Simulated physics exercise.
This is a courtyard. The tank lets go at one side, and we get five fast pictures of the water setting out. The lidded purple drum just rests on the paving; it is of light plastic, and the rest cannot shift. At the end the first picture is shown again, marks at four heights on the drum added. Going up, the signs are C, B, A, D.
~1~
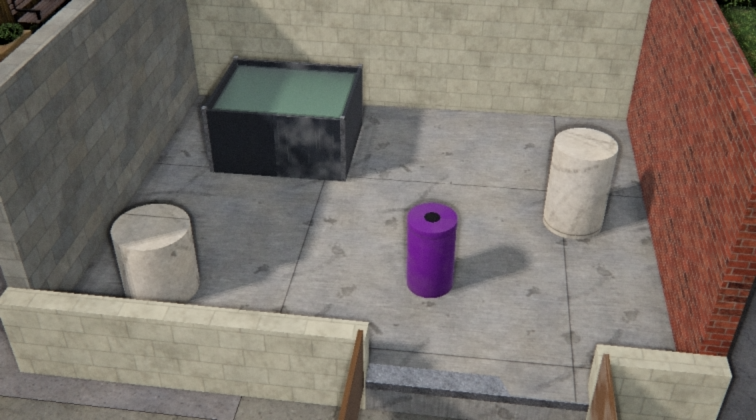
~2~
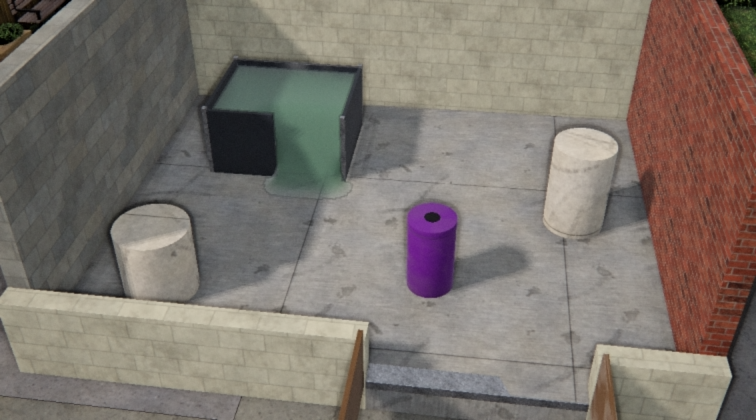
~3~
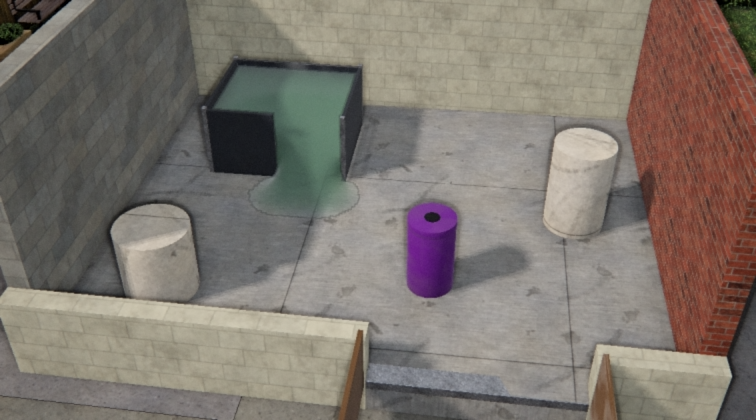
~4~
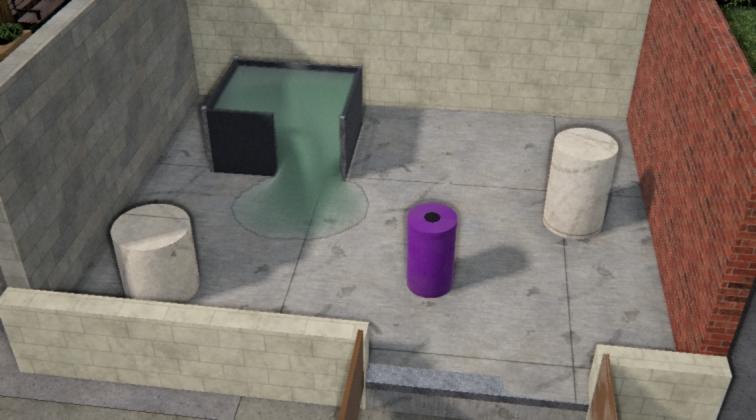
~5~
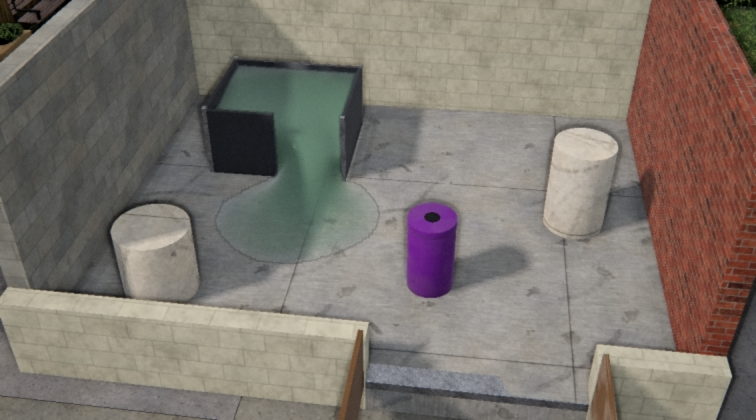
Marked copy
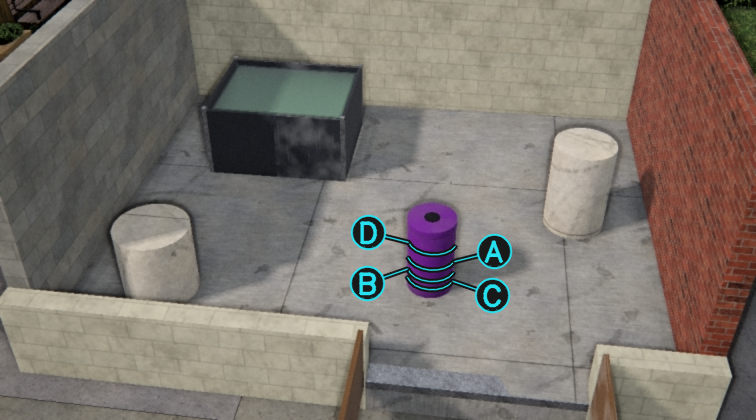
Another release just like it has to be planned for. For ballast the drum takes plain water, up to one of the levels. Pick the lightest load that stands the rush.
I would pick mark B.
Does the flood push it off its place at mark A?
No, that is safe.
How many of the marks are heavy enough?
Three.
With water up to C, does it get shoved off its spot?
Yes, it does.
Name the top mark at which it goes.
It is C.
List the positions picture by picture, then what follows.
Lid of the purple drum at (433, 218); tank full, its middle at (286, 93); open gate at (481, 337), in the first frame.
In the second frame, 1 % of the ground under water, its edge towards the drum at (330, 193).
In the third frame, 3 % of the ground under water, its edge towards the drum at (348, 204).
In the fourth frame, 6 % of the ground under water, its edge towards the drum at (335, 230).
Lid of the purple drum at (433, 218); 8 % of the ground under water, its edge towards the drum at (349, 241), in the fifth frame.
In cyan, A at (429, 270); B at (429, 281); C at (428, 289); D at (430, 254); from the bottom up C, B, A, D.
If A is chosen, it does not move.
If B is chosen, it shifts by a finger or two and stays.
If C is chosen, it is pushed about its own width away.
If D is chosen, it does not move.
